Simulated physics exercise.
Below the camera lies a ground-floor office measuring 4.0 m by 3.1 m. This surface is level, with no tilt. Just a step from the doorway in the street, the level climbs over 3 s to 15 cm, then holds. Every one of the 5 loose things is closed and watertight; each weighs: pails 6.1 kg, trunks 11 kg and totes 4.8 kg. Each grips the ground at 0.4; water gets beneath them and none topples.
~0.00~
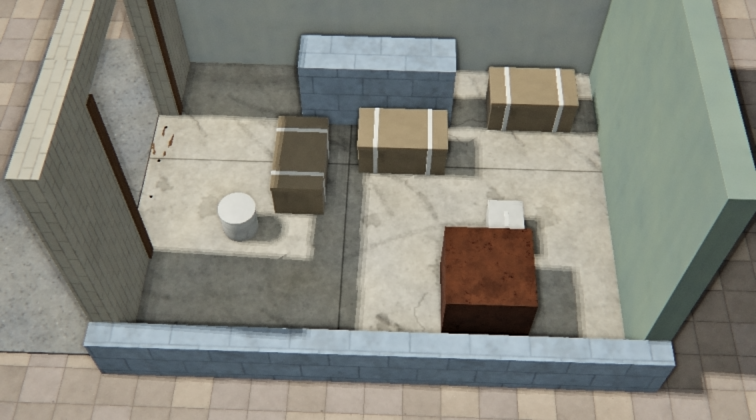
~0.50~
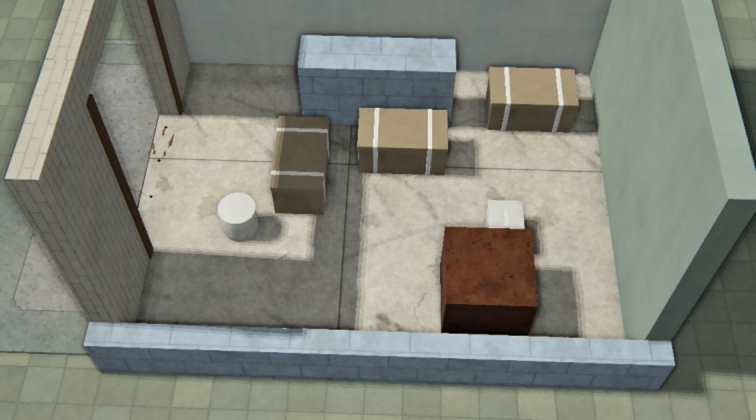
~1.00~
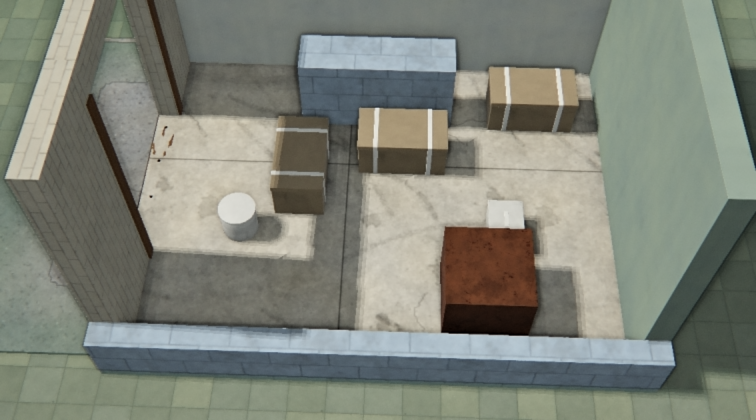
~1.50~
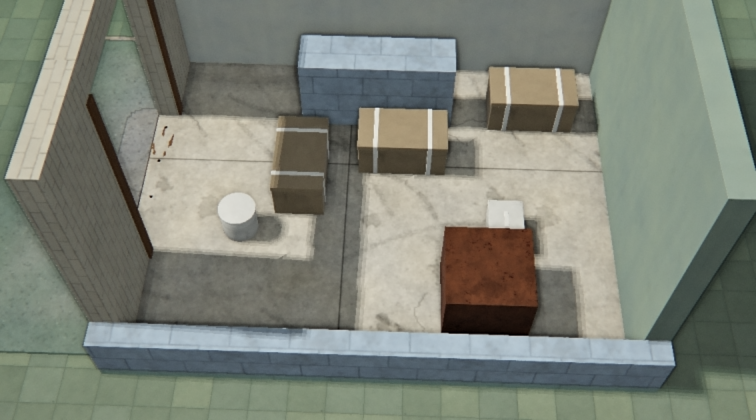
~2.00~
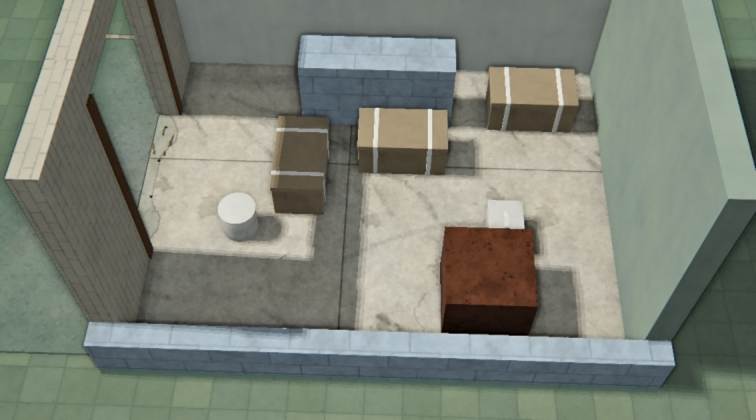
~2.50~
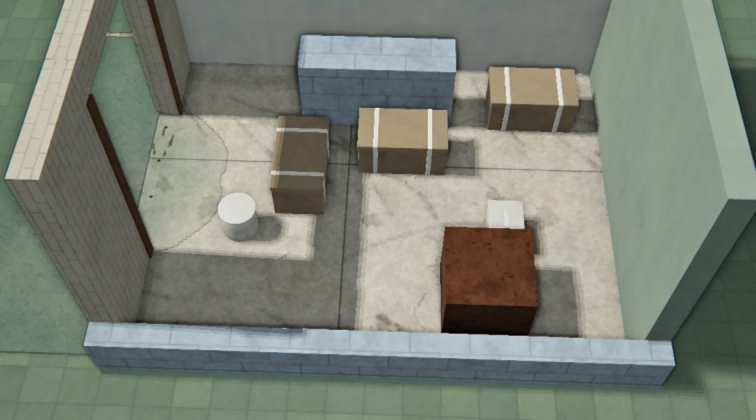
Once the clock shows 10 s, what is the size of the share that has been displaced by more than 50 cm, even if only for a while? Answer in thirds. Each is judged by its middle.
Two thirds or more.
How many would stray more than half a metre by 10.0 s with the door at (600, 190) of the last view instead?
Then it comes to 4.
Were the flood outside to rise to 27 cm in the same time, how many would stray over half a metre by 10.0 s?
Result: 4.
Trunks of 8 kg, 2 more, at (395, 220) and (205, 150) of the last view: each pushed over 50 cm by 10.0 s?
In turn: Over, past it.
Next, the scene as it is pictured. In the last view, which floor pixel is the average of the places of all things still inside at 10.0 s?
Around (485, 220).
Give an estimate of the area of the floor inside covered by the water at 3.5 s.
2.0 m2.
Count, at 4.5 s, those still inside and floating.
At that moment it comes to 0.
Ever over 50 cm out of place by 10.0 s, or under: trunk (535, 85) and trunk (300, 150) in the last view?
In turn: Below the mark, above the mark.
After 3.5 s 0 of 5 are over 50 cm from their spots; 0 afloat.
After 4.5 s 1 of 5 are over 50 cm from their spots; 0 afloat.
After 7.0 s 4 of 5 are over 50 cm from their spots; 4 afloat.
After 10.0 s 4 of 5 are over 50 cm from their spots, and 4 have been at some point; 5 afloat.
